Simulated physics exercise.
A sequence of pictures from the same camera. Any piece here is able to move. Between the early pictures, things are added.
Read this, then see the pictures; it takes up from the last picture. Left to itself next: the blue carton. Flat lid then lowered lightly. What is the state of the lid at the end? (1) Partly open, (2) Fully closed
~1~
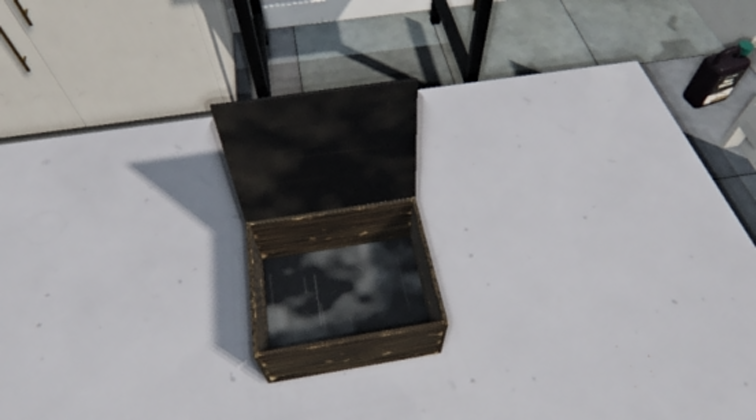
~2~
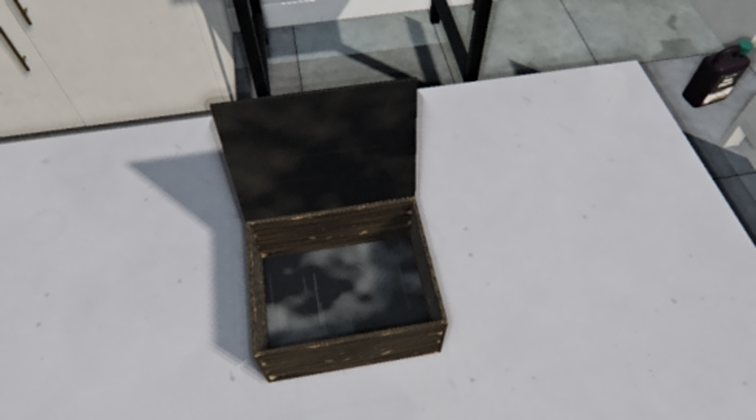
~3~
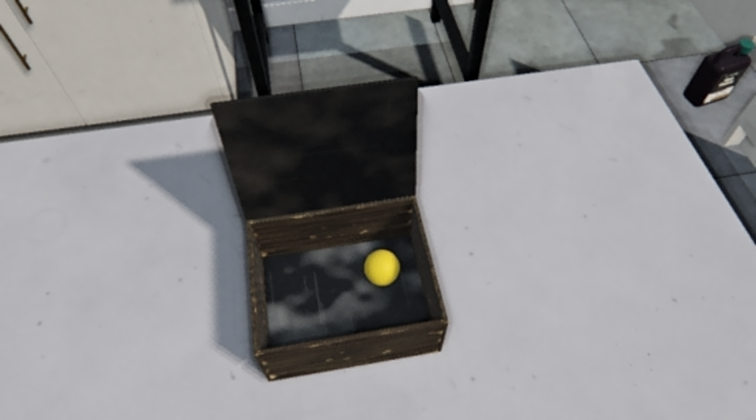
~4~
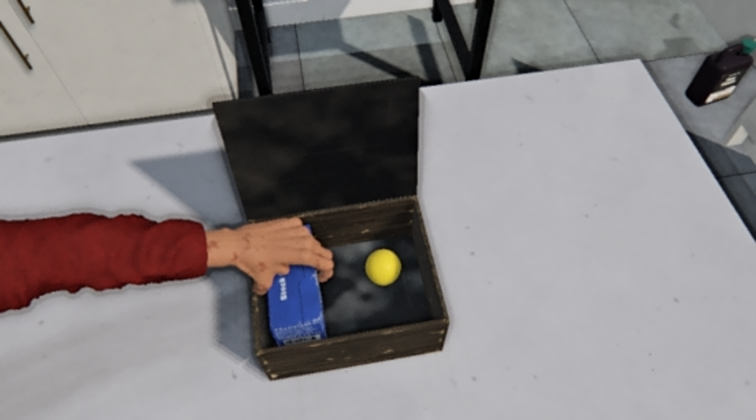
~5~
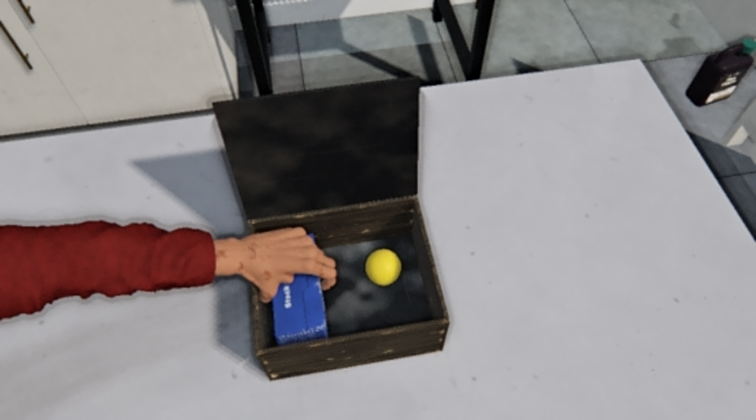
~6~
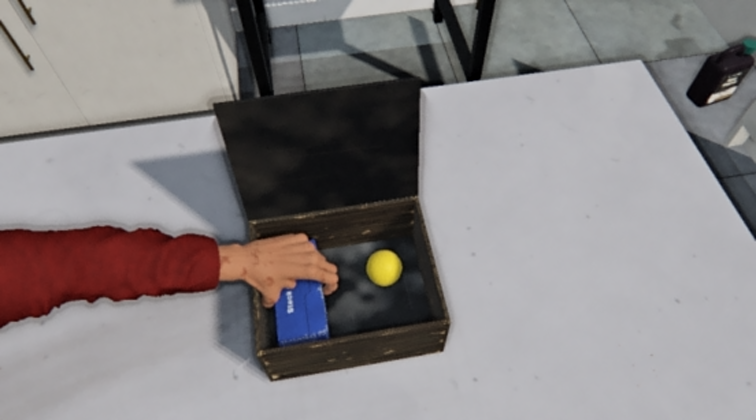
2.
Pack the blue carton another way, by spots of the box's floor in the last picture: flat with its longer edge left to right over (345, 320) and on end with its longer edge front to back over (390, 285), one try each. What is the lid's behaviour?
Packed the first way the lid lowers fully; packed the second way it is left gaping.
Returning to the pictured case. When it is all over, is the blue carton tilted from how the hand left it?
Well, it stays just as set.
Then, 1.30 s on from there, lid 79° above the rim.
Then, 1.70 s on from there, lid 48° above the rim.
Then, 2.00 s on from there, lid 13° above the rim.
In the end, lid shut; both unmoved. At the end, from the last picture's camera, blue carton near (301, 298).
